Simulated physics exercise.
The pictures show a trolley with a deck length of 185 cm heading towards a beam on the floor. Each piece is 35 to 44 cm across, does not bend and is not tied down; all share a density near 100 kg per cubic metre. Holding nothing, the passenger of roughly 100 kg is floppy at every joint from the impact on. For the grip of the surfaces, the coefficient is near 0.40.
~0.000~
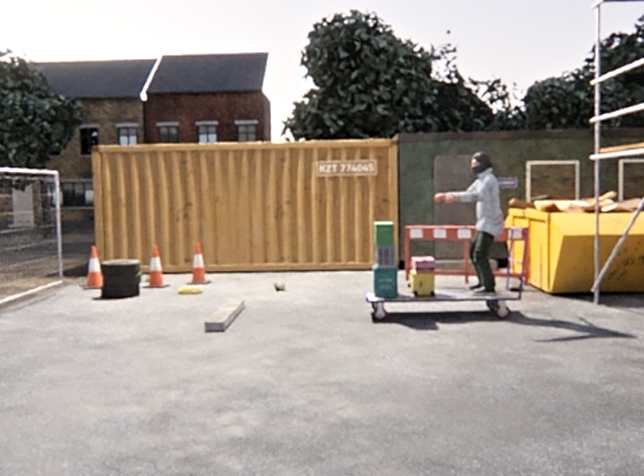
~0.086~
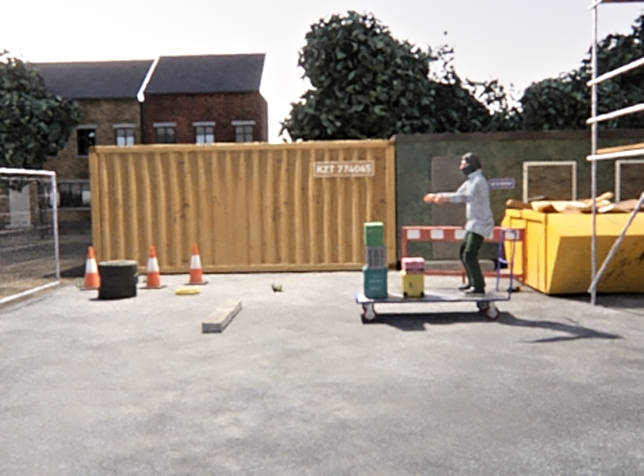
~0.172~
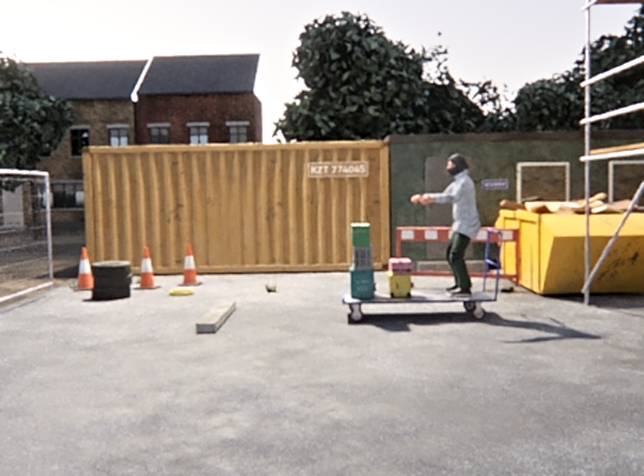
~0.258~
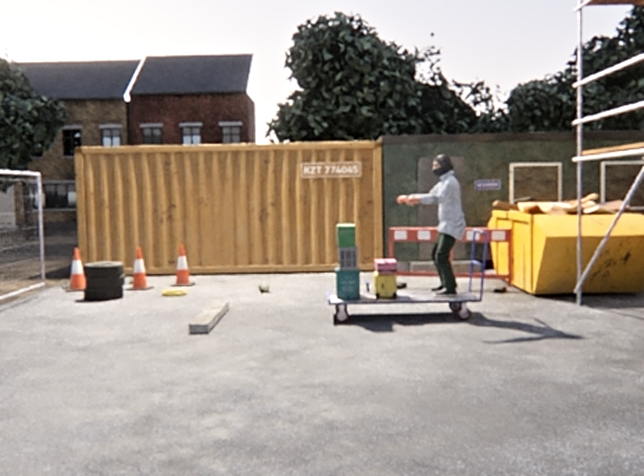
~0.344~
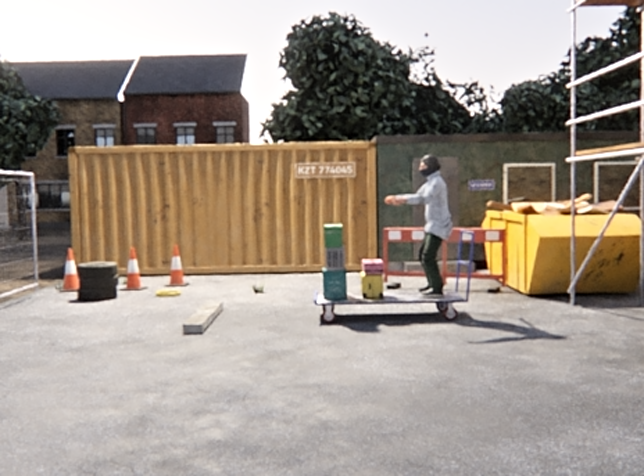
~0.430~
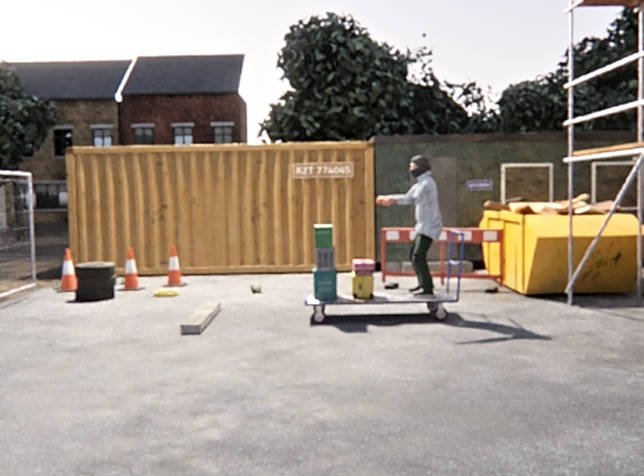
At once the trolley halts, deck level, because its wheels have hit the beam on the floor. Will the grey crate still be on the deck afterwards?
No, it comes off the front.
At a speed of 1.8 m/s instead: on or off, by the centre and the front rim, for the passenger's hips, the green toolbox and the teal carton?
Hips - kept, green - dropped, teal - dropped.
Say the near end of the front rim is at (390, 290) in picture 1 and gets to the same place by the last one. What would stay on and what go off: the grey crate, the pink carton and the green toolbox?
Result: Grey lost; pink kept; green lost.
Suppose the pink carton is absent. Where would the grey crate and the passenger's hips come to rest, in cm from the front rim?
I'd expect grey to come to rest 30 cm out past the front rim, with the hips 120 cm back from it.
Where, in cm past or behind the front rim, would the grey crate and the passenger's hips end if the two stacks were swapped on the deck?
Outcome - grey: 30 cm past rim; hips: 120 cm behind rim.
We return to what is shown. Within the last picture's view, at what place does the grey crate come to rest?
Around (184, 304).
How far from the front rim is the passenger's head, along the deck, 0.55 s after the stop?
60 cm behind it.
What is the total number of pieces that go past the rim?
Count of them: 2.
Impact comes at 1.62 s.
After 1.87 s the grey crate is 13 cm behind the rim, tilted 10°, near (213, 258) in the last picture's view.
After 2.17 s the grey crate is 9 cm behind the rim, tilted 40°, near (210, 257) in the last picture's view.
After 2.62 s the grey crate is 21 cm past the rim, tilted 170°, near (188, 284) in the last picture's view.
When all is still (3.2 s), past the rim, green toolbox and grey crate; behind it, pink carton, teal carton, yellow suitcase and the passenger's hips.
